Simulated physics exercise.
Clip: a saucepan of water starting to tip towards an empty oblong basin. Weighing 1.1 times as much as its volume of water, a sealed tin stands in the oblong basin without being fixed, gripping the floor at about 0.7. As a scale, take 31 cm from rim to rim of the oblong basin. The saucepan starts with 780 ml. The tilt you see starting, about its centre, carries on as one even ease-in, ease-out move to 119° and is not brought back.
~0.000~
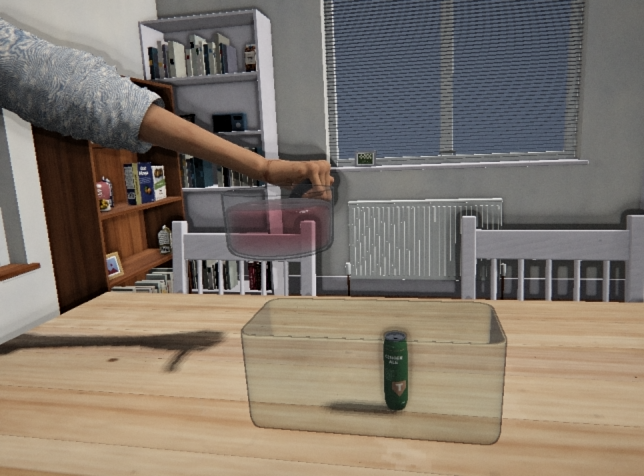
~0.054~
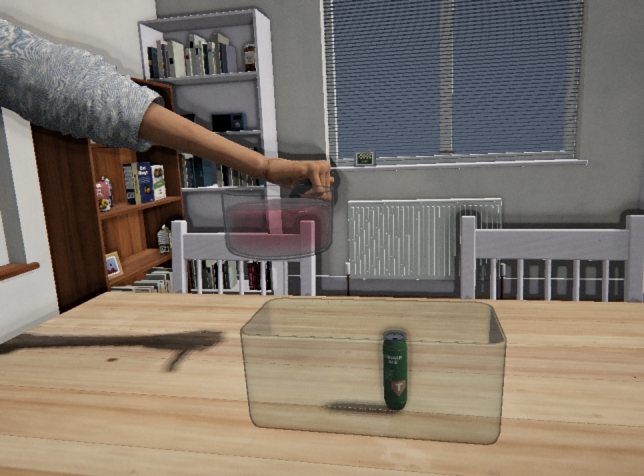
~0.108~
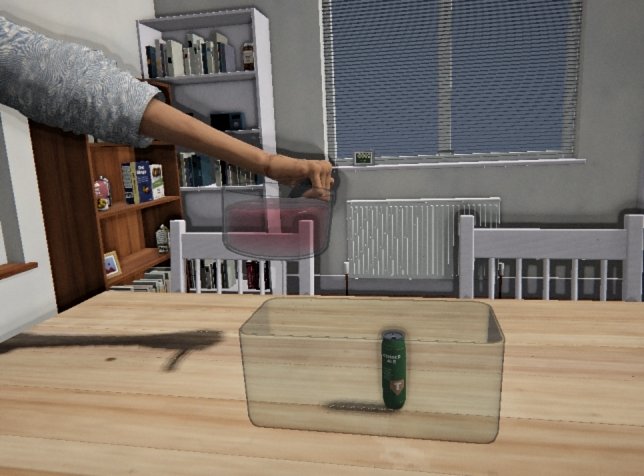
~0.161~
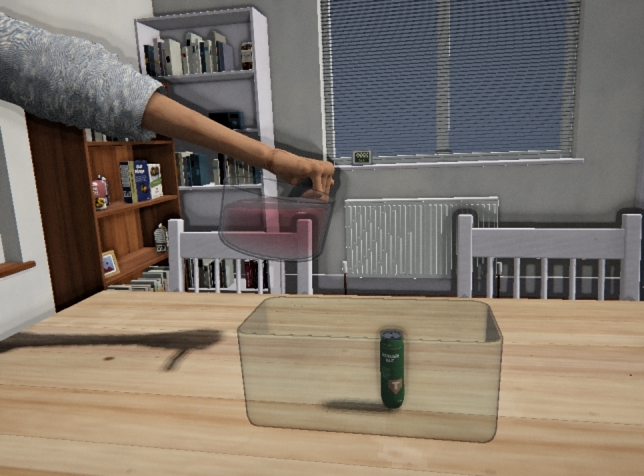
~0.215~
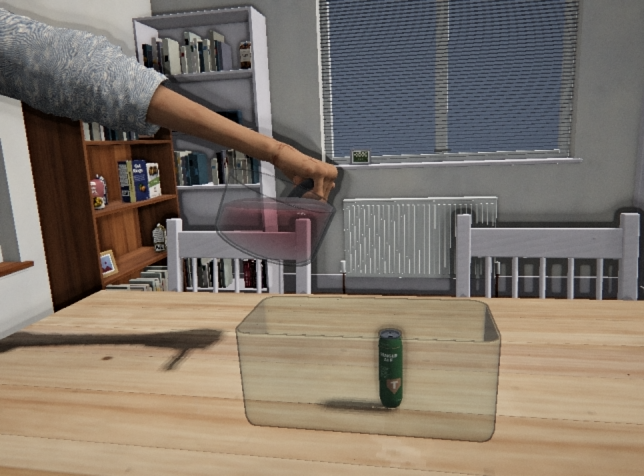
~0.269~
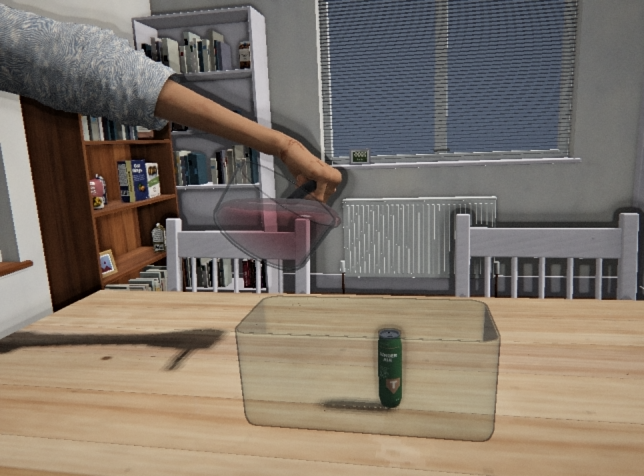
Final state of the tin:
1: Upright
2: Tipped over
Option 2: Tipped over.
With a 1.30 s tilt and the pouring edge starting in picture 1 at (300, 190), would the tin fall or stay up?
Then the tin remains standing.
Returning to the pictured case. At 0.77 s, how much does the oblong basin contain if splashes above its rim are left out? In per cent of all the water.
The fraction sits near 94 in a hundred.
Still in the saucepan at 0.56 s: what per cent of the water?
Roughly 20 per cent.
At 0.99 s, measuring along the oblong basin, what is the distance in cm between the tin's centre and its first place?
Close to 7 cm.
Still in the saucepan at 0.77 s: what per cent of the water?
Roughly 2 percent remains.
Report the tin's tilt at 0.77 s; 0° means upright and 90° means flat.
Some 15°.
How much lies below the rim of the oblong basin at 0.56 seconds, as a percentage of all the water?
I reckon close to 42 percent of it.
Then, 0.56 s in, the tilt is 103° and 21 per cent is still to pour; the tin stands where it began.
Then, 0.77 s in, the tilt is 119° and 2 per cent is still to pour; the tin leans 14°.
Then, 0.99 s in, the tilt is 119° and 0 per cent is still to pour; the tin lies on its side.
Then, 1.23 s in, the tilt is 119° and 0 per cent is still to pour; the tin lies on its side.
Finally, the tin lies on its side.
